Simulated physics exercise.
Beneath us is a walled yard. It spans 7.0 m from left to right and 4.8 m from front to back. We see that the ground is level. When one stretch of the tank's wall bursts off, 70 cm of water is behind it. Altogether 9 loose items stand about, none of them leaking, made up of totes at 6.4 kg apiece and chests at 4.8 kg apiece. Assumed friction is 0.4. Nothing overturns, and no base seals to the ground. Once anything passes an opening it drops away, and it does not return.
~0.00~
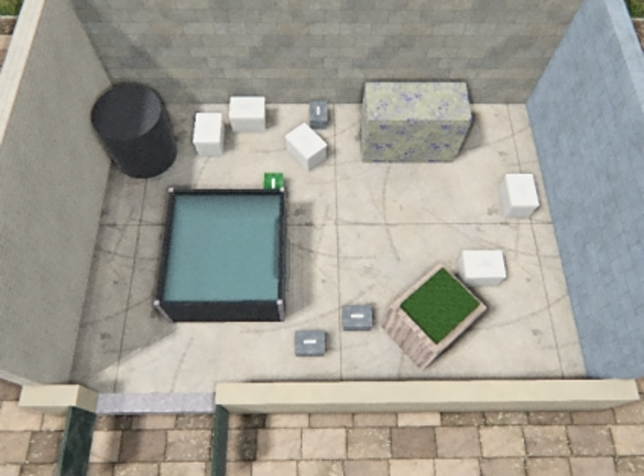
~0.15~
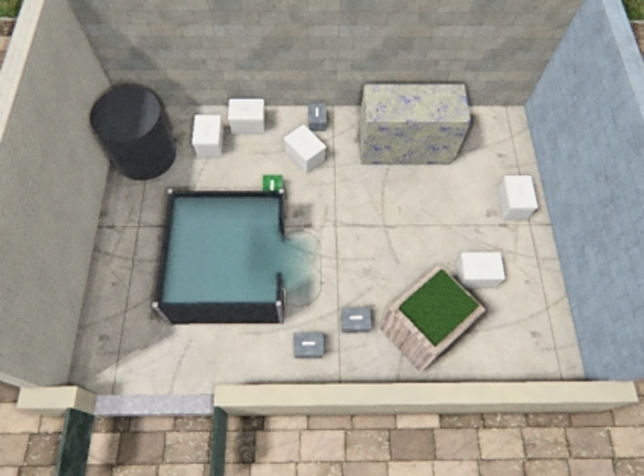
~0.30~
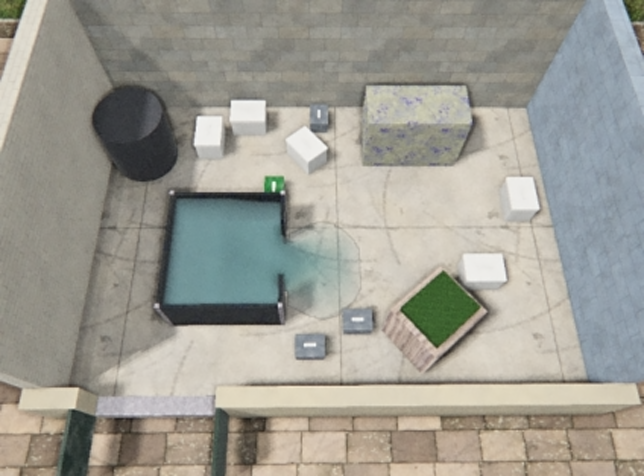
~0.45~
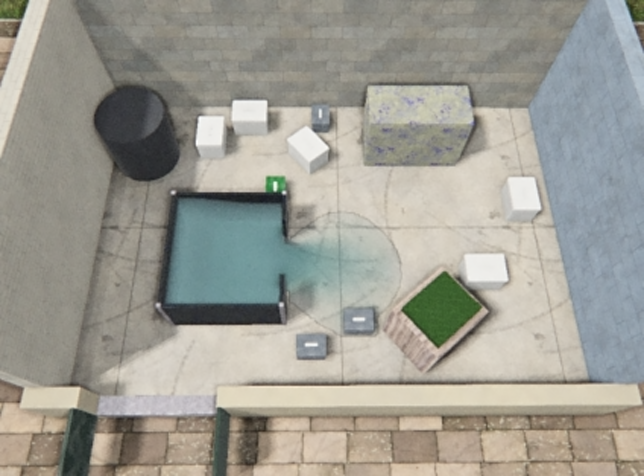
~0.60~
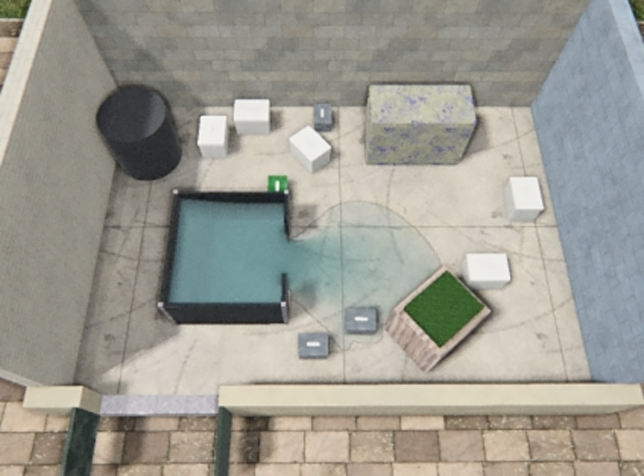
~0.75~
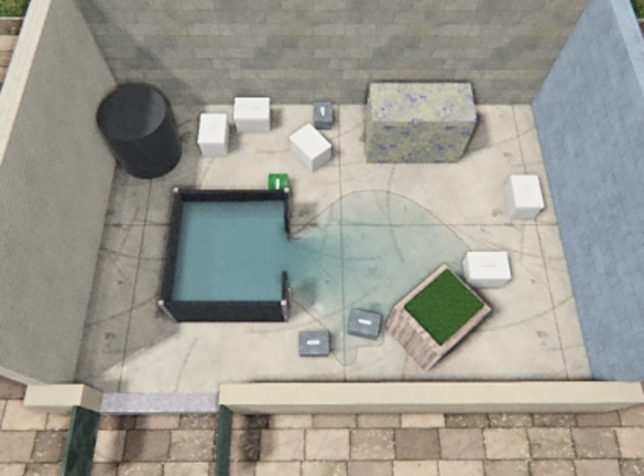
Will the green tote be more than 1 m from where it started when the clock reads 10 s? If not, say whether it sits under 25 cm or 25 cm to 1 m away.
Expect it to remain essentially still.
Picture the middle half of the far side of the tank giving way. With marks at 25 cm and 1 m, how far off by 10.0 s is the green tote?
The green tote simply inches along.
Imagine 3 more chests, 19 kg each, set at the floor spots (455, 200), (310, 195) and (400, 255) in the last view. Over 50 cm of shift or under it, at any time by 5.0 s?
Note, same order as listed: Beyond the limit, inside the limit, beyond the limit.
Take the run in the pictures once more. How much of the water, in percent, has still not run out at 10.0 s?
Close to 98 in a hundred parts remain.
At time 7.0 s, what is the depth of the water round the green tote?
The depth there is around 1 cm.
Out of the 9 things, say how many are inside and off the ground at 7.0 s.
At that moment it comes to 4.
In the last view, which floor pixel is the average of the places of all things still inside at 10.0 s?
Roughly at (273, 201).
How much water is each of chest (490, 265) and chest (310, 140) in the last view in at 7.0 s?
About 8 and 2 cm.
After 2.0 s the green tote is near (278, 185), 0.0 m from its start, aground; 0 of 9 are out; 3 afloat.
After 4.5 s the green tote is near (278, 185), 0.0 m from its start, aground; 0 of 9 are out; 3 afloat.
After 7.0 s the green tote is near (278, 185), 0.0 m from its start, aground; 0 of 9 are out; 4 afloat.
After 10.0 s the green tote is near (274, 182), 0.1 m from its start, aground; 0 of 9 are out; 5 afloat.
